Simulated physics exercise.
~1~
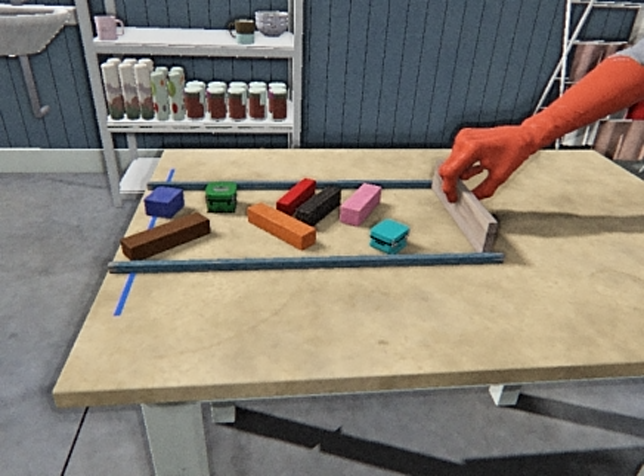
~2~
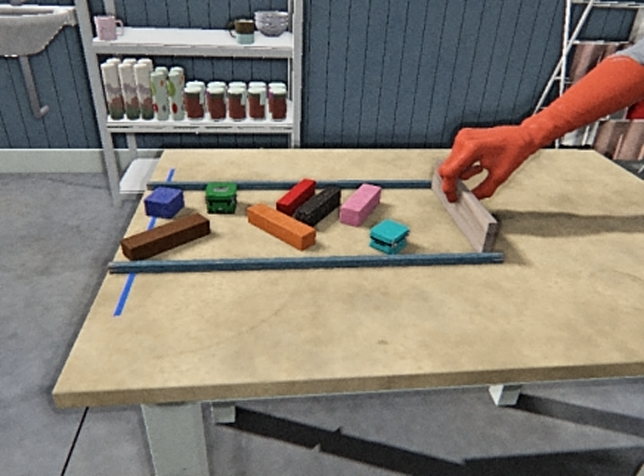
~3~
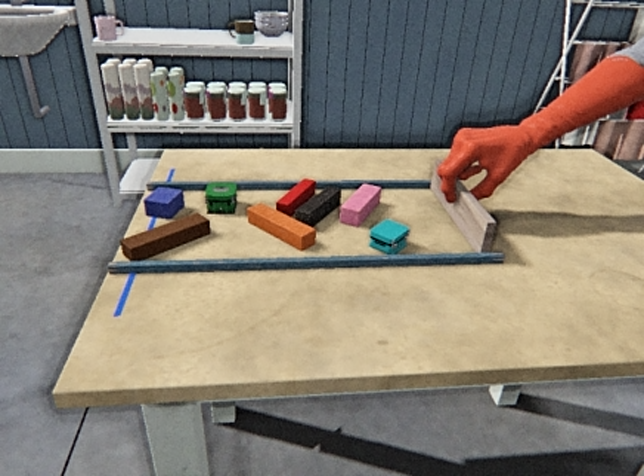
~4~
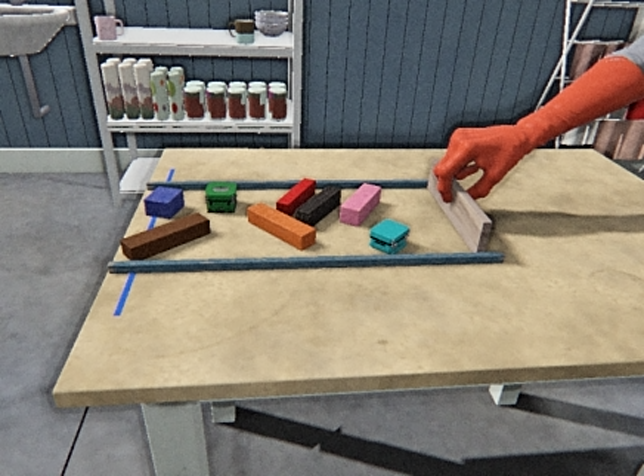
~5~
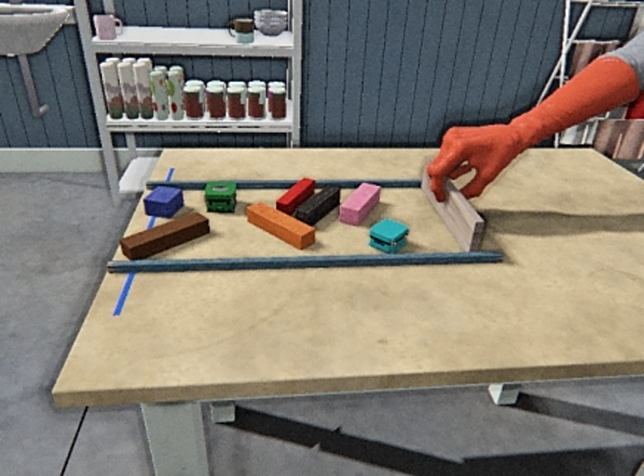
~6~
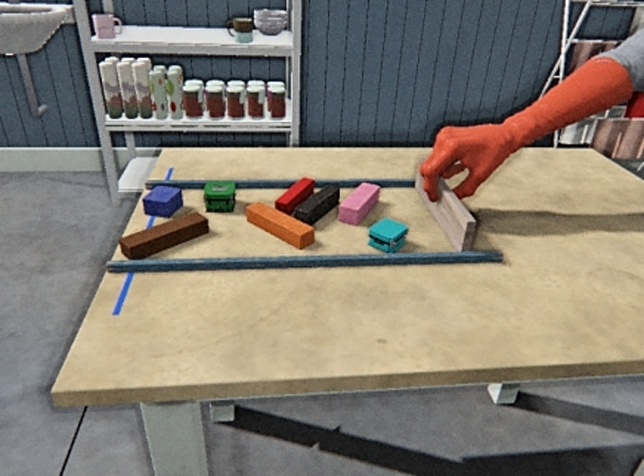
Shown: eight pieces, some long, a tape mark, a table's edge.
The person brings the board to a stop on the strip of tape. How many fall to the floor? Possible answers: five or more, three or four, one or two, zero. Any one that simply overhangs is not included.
What drops is a group of five or more.
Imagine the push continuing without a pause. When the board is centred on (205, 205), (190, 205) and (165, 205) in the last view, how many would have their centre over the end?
First 2, then 3, then 5.
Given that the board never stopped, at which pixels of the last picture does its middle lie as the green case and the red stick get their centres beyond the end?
First it's close to (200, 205), next close to (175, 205).
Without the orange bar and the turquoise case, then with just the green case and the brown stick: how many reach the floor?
5 and 4.
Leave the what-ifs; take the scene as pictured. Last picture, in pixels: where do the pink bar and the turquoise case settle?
Close to (142, 207); the other close to (121, 249).
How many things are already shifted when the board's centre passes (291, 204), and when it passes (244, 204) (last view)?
At the first place 5, at the second 8.
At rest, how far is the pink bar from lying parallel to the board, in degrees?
It measures close to 0 degrees.
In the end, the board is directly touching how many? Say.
Well, it touches 2.
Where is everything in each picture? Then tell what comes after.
Blue block (165, 202); brown stick (168, 236); green case (222, 198); board (460, 203); tape (152, 224), in the first picture.
Brown stick (168, 236); red stick (297, 198), in the second picture.
Green case (222, 198); pink bar (361, 205), in the third picture.
Blue block (165, 203); board (455, 203), in the fourth picture.
Brown stick (167, 236); turquoise case (388, 238), in the fifth picture.
Blue block (163, 202); brown stick (166, 235); green case (220, 197); board (441, 202); tape (150, 223), in the sixth picture.
Soon after, none off yet; blue block at rest near (163, 202); brown stick at rest near (166, 235); green case at rest near (220, 197).
Then, none off yet; blue block moved a little near (152, 203); brown stick moved a little near (138, 239); green case moved about its own width near (182, 197).
At rest, the number that fall off is five or more; fallen, black bar, red stick, orange bar, green case, brown stick and blue block.
